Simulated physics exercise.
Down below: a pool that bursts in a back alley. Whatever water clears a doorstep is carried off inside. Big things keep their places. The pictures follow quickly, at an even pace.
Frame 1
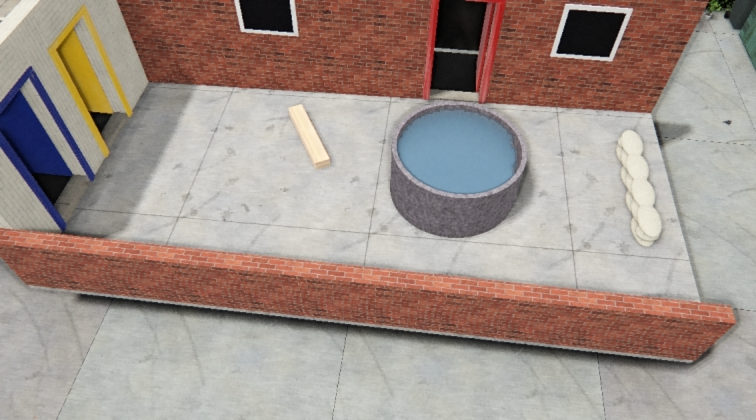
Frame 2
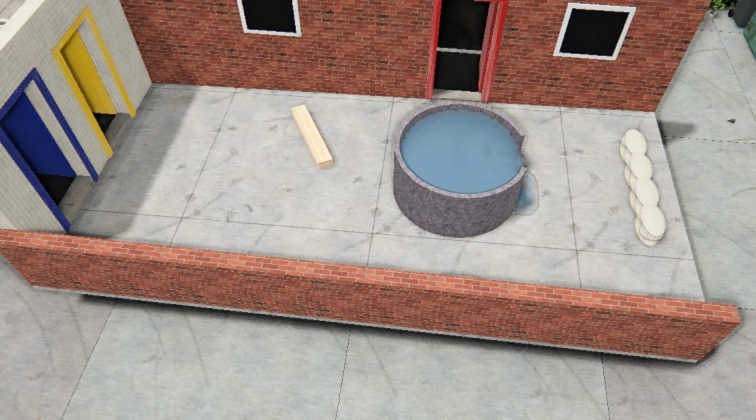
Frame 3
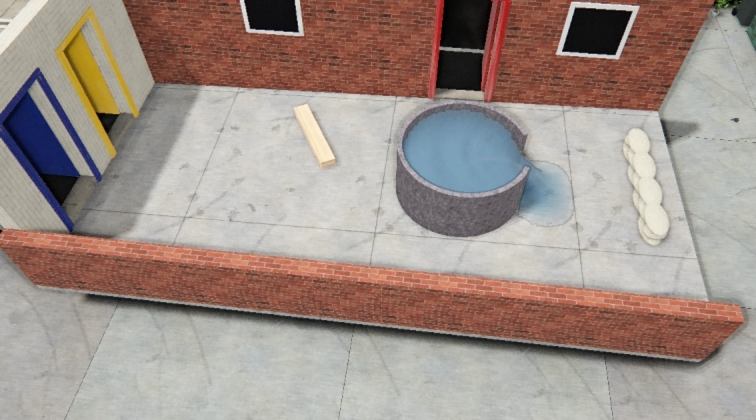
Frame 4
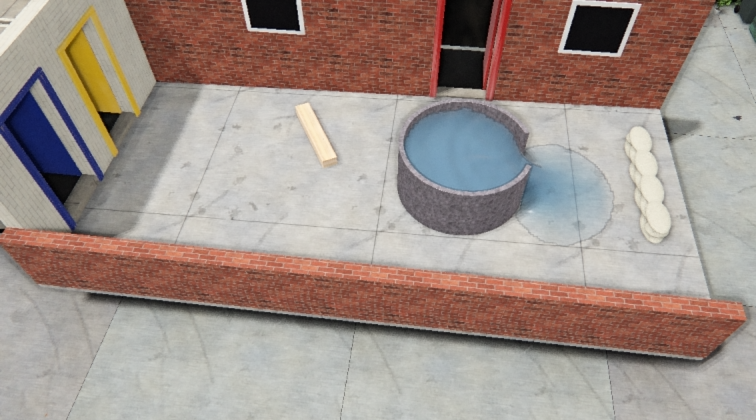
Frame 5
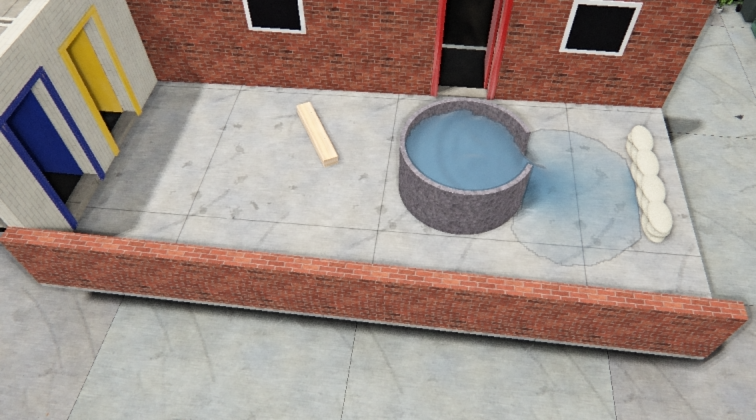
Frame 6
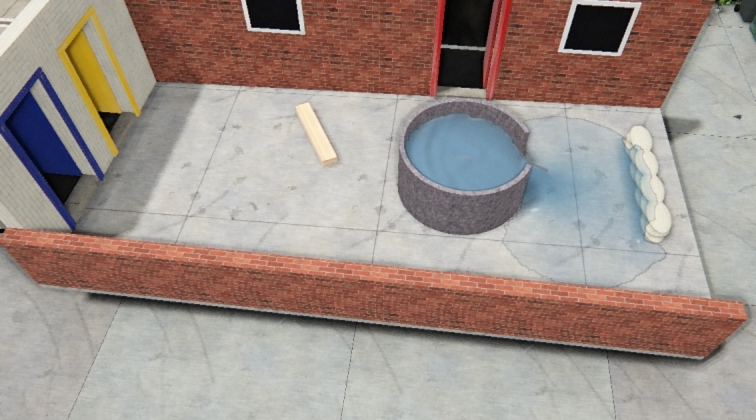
Round stone pool in a brick-walled alley bursting on its right side, water spreading across the paving to pale sandbags.
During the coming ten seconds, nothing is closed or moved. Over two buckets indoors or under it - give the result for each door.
One by one: The red door will be within bounds; the blue door will be within bounds; the yellow door will be within bounds.
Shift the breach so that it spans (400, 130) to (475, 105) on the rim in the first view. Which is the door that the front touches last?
Last: The blue door.
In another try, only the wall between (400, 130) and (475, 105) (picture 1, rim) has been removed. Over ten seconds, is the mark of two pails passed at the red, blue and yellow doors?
At the doors, red crosses the line, blue never reaches it and yellow crosses the line.
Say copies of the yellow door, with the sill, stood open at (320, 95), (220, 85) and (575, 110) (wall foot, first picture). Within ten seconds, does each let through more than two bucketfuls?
In turn: Stays under, keeps below it, floods.
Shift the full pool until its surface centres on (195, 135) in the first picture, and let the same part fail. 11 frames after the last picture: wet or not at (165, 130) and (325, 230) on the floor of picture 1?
I'd say still dry for the first and swamped for the second.
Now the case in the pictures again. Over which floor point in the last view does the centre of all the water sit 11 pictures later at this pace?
That comes out near (518, 187).
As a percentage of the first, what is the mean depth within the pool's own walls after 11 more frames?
About 54 %.
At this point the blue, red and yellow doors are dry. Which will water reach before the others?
The red door.
A moment on, water covers 20 % of the floor; the red door not reached, the blue door not reached, the yellow door not reached.
Next, water covers 20 % of the floor; the red door not reached, the blue door not reached, the yellow door not reached.
Then, water covers 40 % of the floor; the red door wet at the sill, nothing in, the blue door not reached, the yellow door not reached.
Later, water covers 70 % of the floor; the red door wet at the sill, nothing in, the blue door not reached, the yellow door not reached.
In the end, water covers 80 % of the floor; the red door under two buckets in, the blue door wet at the sill, nothing in, the yellow door wet at the sill, nothing in.
